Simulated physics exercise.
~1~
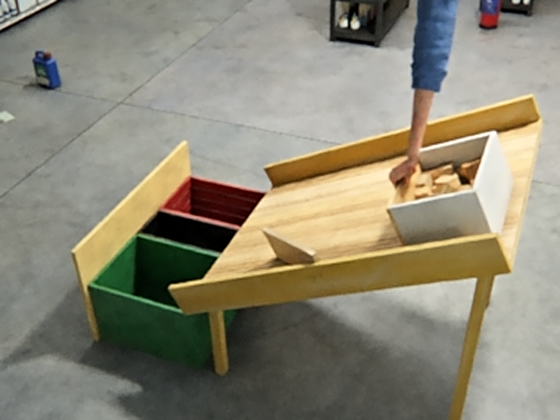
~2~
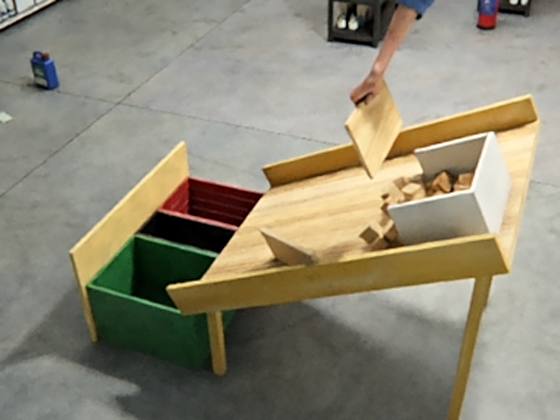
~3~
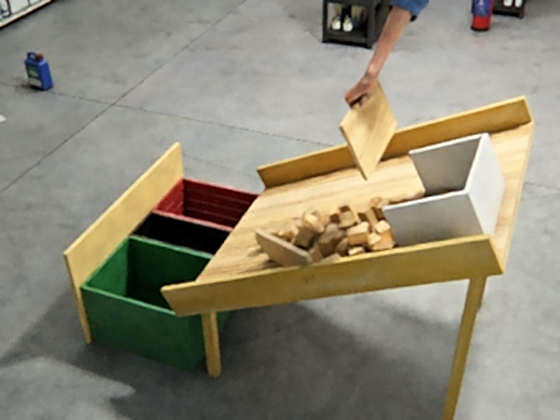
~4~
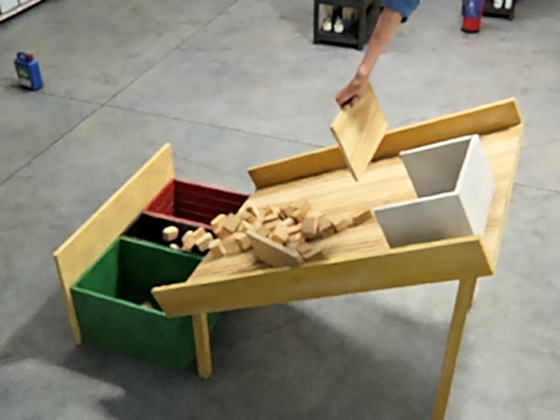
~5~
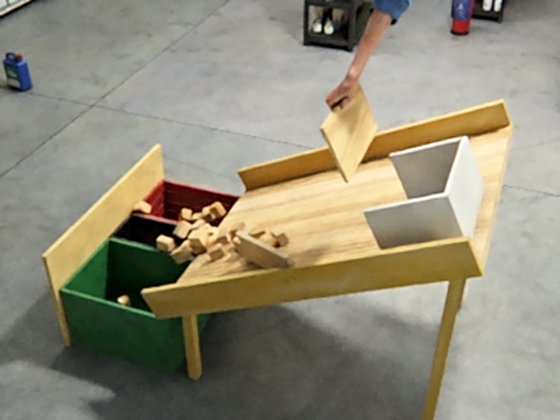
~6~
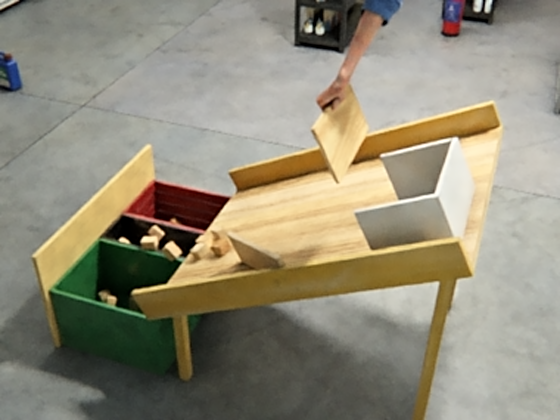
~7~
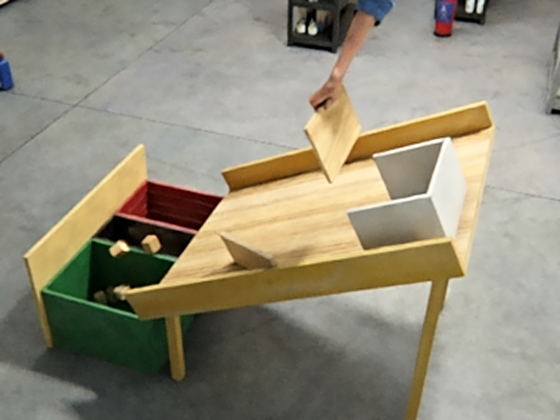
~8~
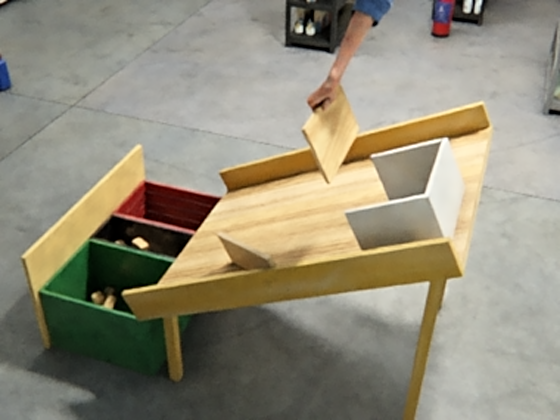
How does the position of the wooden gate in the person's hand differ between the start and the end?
At the start the gate was down at the open side of the white pen, closing in the blocks. By the end the hand was holding it up, clear of the pen's opening.
